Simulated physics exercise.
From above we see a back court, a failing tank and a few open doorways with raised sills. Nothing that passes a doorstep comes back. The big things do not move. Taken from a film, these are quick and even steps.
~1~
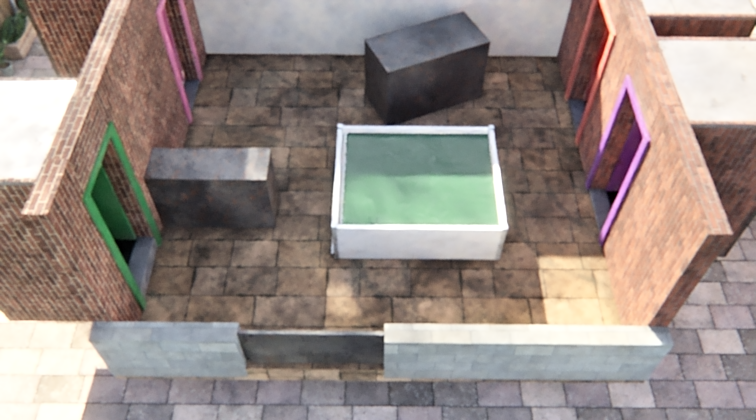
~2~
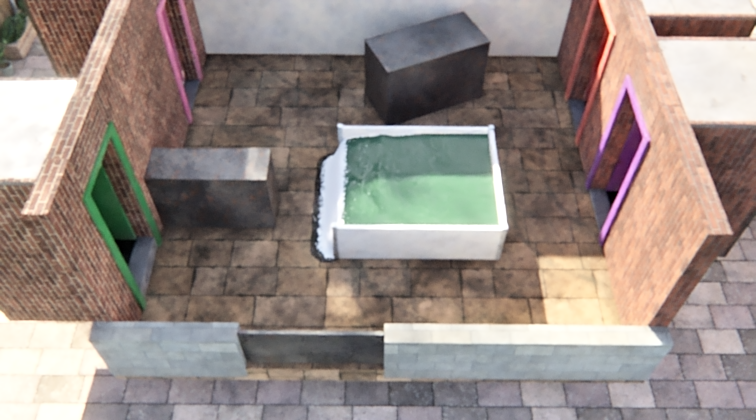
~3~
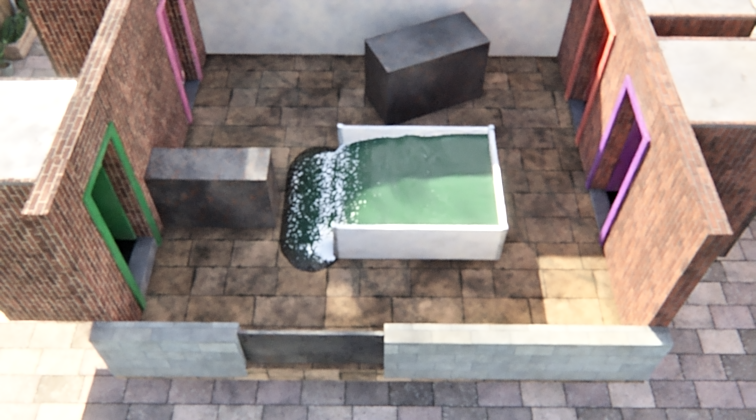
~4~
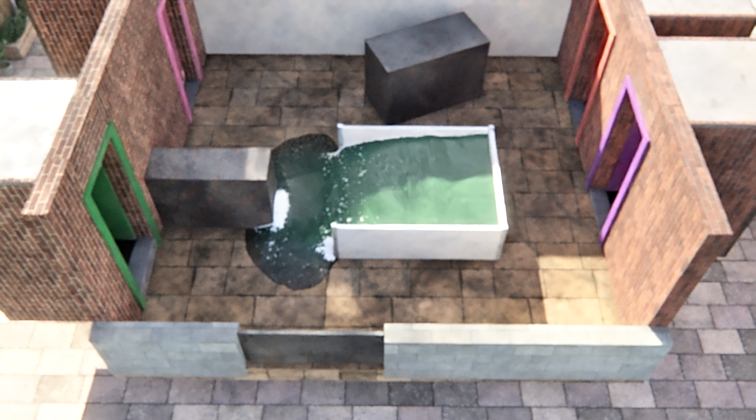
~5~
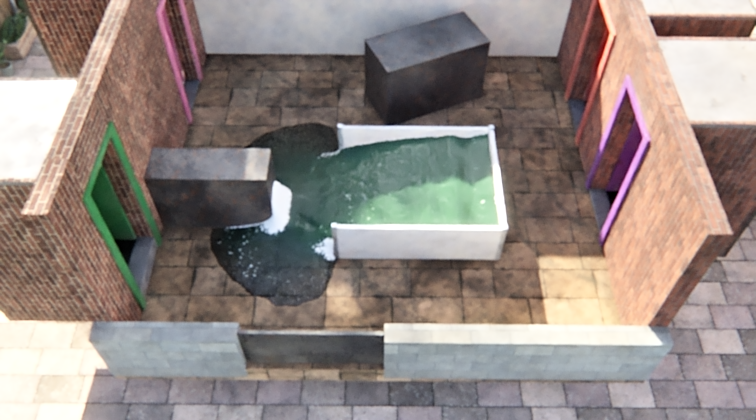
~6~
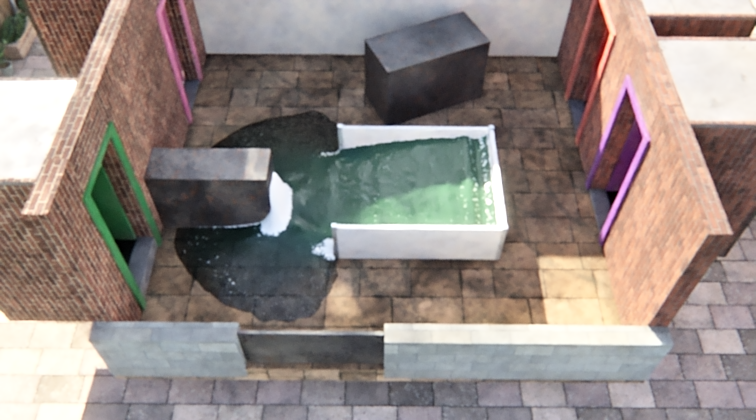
The clip opens on a walled court seen from above, where a white tank of green water sits still between dark blocks. Its left side gives way and water pours out leftward in a foaming sheet, strikes the block on the left, then spreads around it in a widening dark pool as the tank's level drops.
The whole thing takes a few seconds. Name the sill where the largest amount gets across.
Pink.
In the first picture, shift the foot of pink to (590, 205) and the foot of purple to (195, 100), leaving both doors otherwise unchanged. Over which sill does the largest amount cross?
That would be the one in purple.
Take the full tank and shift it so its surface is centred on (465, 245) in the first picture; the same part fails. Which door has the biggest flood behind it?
That would be the one in green.
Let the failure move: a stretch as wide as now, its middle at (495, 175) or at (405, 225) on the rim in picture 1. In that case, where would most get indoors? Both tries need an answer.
Case one gives the purple-painted one and case two gives the purple one.
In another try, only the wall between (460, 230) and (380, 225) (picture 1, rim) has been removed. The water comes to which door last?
The pink one, I think.
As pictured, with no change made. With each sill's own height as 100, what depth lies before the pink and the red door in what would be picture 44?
Readings, in sequence: 340 percent and 90 percent.
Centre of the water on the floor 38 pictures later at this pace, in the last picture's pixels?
About (332, 186).
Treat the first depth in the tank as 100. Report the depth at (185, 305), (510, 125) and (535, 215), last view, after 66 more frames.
I'd say around 8 per cent, then 6 per cent, then 10 per cent.
A moment on, water covers 30 % of the floor; green door wet at the sill, nothing in, pink door wet at the sill, nothing in, red door not reached, purple door not reached.
Next, water covers 35 % of the floor; green door wet at the sill, nothing in, pink door some in, red door not reached, purple door not reached.
Then, water covers 50 % of the floor; green door a trickle in, pink door a lot in, red door not reached, purple door not reached.
Later, water covers 80 % of the floor; green door a trickle in, pink door a lot in, red door wet at the sill, nothing in, purple door not reached.
In the end, water covers 100 % of the floor; green door a trickle in, pink door a lot in, red door a trickle in, purple door some in; the pink door has let in the most.
